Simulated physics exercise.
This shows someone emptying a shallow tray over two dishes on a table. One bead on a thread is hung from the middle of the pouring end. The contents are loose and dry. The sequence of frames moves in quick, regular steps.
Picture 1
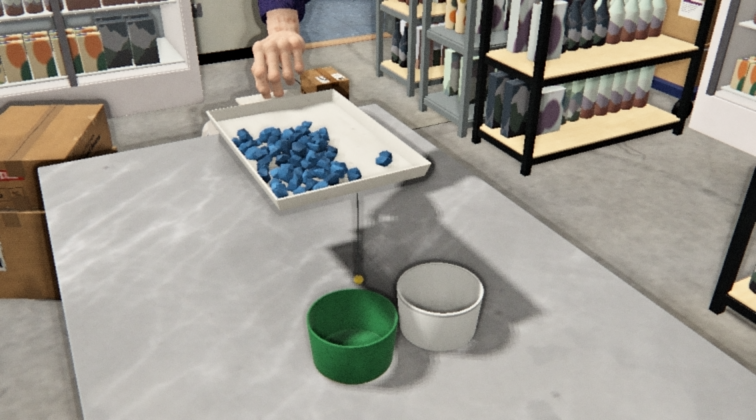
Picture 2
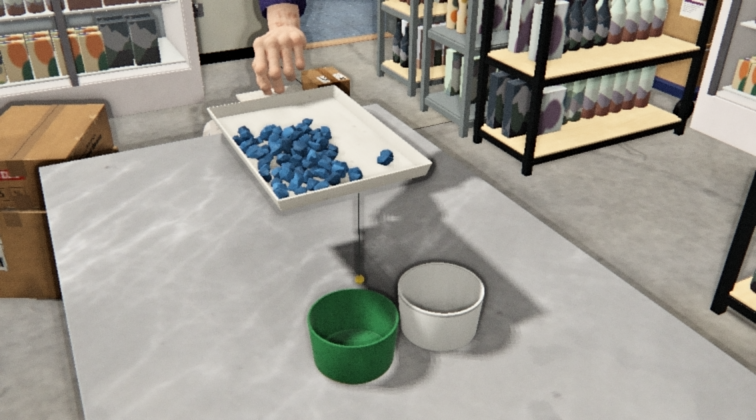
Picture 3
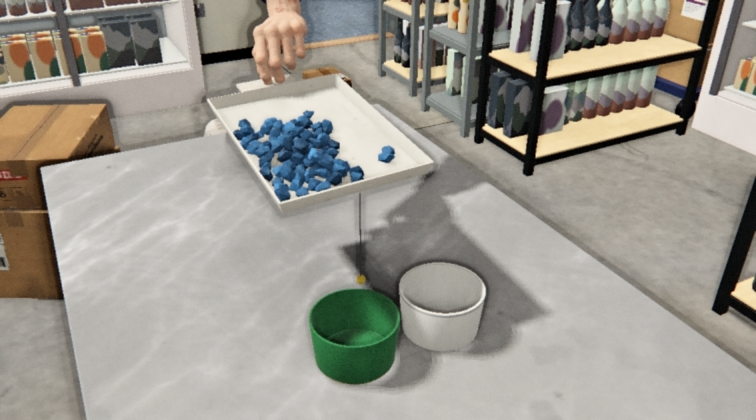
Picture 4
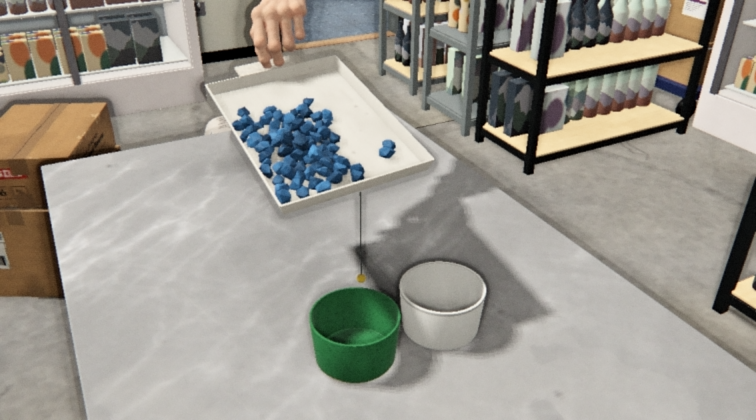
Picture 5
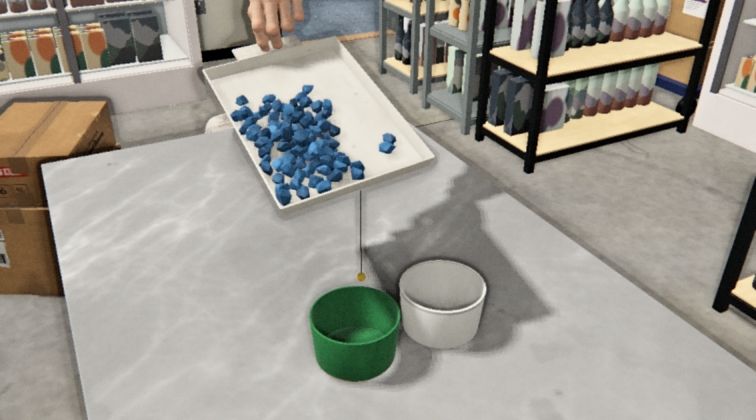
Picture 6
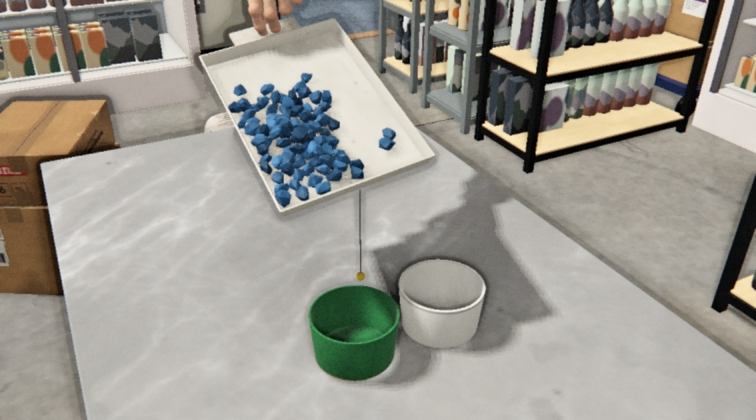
White tray of blue stones tilting gradually toward its front left corner above green and white dishes, a hand raising its far end.
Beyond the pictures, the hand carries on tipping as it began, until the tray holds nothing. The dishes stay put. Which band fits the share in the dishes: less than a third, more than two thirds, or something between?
One to two thirds.
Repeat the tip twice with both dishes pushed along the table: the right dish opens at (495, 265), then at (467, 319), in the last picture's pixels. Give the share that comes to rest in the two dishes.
First position: Some 0 %; second position: Some 10 %.
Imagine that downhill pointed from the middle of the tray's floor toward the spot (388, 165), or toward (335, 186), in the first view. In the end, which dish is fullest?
Toward the first point it's the dish to the right; toward the second, the dish to the left.
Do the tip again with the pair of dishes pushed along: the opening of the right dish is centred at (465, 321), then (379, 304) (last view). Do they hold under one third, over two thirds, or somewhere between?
In order: Under a third, then more than two thirds.
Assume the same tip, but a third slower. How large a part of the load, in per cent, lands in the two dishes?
Close to 40 per cent.
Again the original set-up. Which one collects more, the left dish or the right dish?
That is the dish on the left.
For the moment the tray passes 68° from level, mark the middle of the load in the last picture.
Check around (302, 164) in the last picture.
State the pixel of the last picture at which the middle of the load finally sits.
Near pixel (328, 365).
Shortly afterwards, tray tipped steeply; all but a few on the tray; only a few outside both; only a few in the air.
Next, tray tipped past a quarter turn; only a few on the tray; near a third in the left dish; near half outside both; a little in the air.
Some moments later, tray tipped past a quarter turn; near half in the left dish; near half outside both.
In the end, tray tipped past a quarter turn; near half in the left dish; none at all in the right dish; near half outside both.
